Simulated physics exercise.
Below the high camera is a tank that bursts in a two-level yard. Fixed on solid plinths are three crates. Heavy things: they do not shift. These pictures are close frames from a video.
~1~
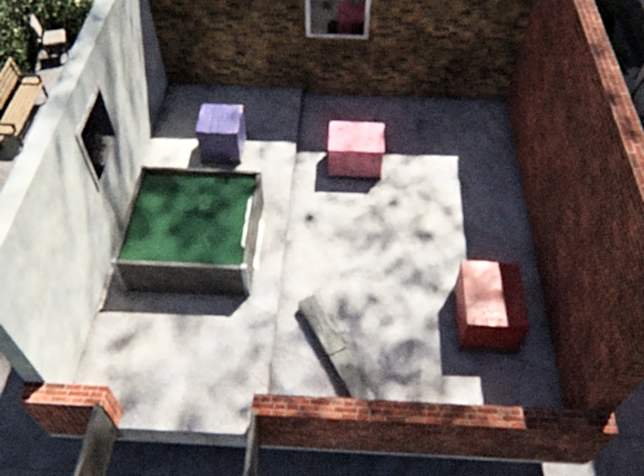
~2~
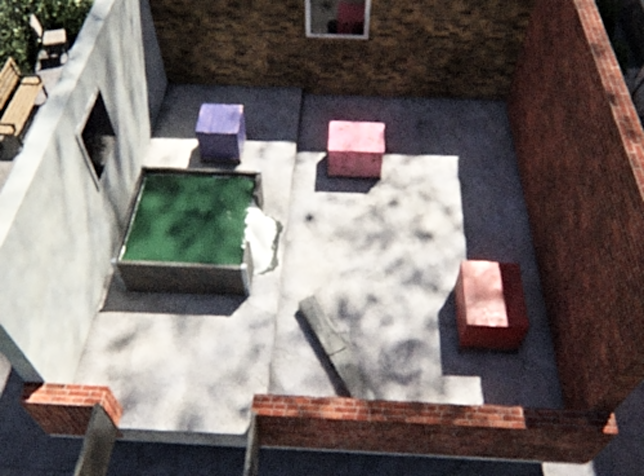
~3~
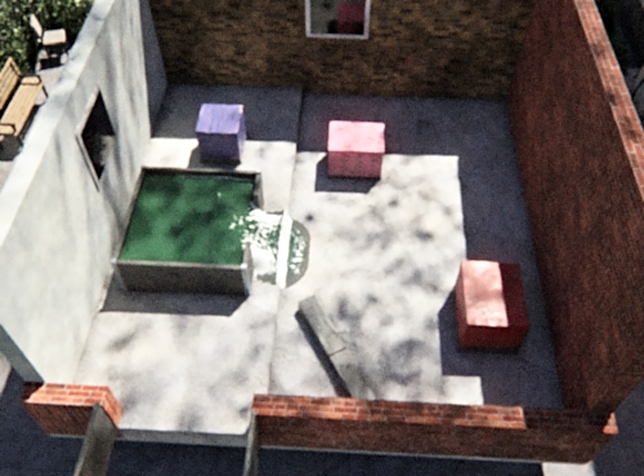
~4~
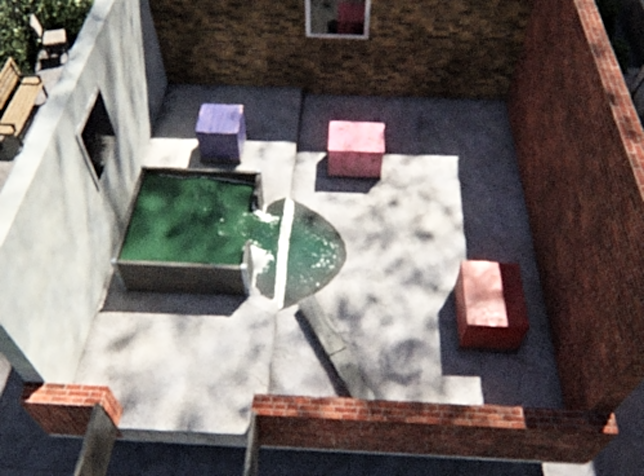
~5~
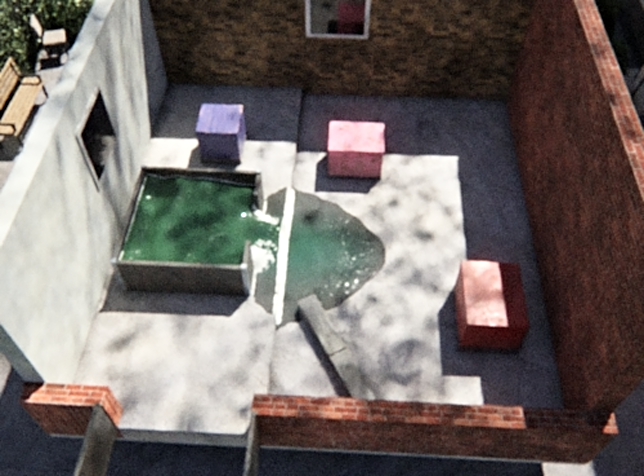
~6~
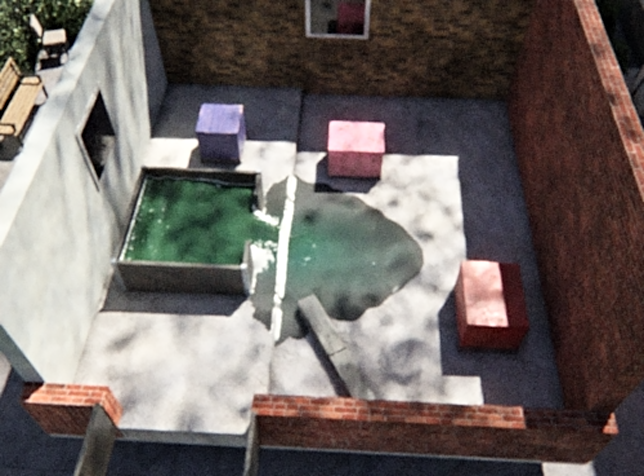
In the video, green water in a rectangular tank bursts through its right side and pours onto the pale floor of a walled yard, spreading rightward in a widening dark pool while the purple, pink and red blocks stay still.
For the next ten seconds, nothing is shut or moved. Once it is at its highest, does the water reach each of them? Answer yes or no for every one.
Red crate: Yes, it gets wet; pink crate: Yes, it gets wet; blue crate: No, it stays dry.
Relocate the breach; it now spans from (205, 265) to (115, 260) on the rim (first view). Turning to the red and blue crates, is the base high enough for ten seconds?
The red one is untouched; the blue one is untouched.
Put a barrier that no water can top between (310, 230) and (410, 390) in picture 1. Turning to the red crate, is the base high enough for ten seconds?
Result for the red crate: It is not reached.
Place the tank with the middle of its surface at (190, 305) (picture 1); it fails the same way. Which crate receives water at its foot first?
The red-painted one.
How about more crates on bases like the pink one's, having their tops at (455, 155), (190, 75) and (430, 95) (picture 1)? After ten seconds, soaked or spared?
In the listed order, the first crate gets reached, the second remains untouched, while the third gets reached.
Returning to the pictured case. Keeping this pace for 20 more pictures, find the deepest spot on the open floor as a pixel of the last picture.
Deepest point: Roughly (539, 432).
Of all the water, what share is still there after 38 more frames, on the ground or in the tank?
I'd say roughly 100 percent.
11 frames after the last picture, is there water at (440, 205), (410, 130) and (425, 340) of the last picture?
Going through them in order, I'd say drenched, clear and drenched.
A moment on, water covers 30 % of the floor; the red crate water round its plinth, the pink crate water round its plinth, the blue crate not reached.
Next, water covers 40 % of the floor; the red crate water round its plinth, the pink crate water round its plinth, the blue crate not reached.
Then, water covers 45 % of the floor; the red crate water round its plinth, the pink crate water round its plinth, the blue crate not reached.
Later, water covers 60 % of the floor; the red crate water round its plinth, the pink crate water round its plinth, the blue crate not reached.
In the end, water covers 60 % of the floor; the red crate was topped, the pink crate was topped, the blue crate stayed above the water.
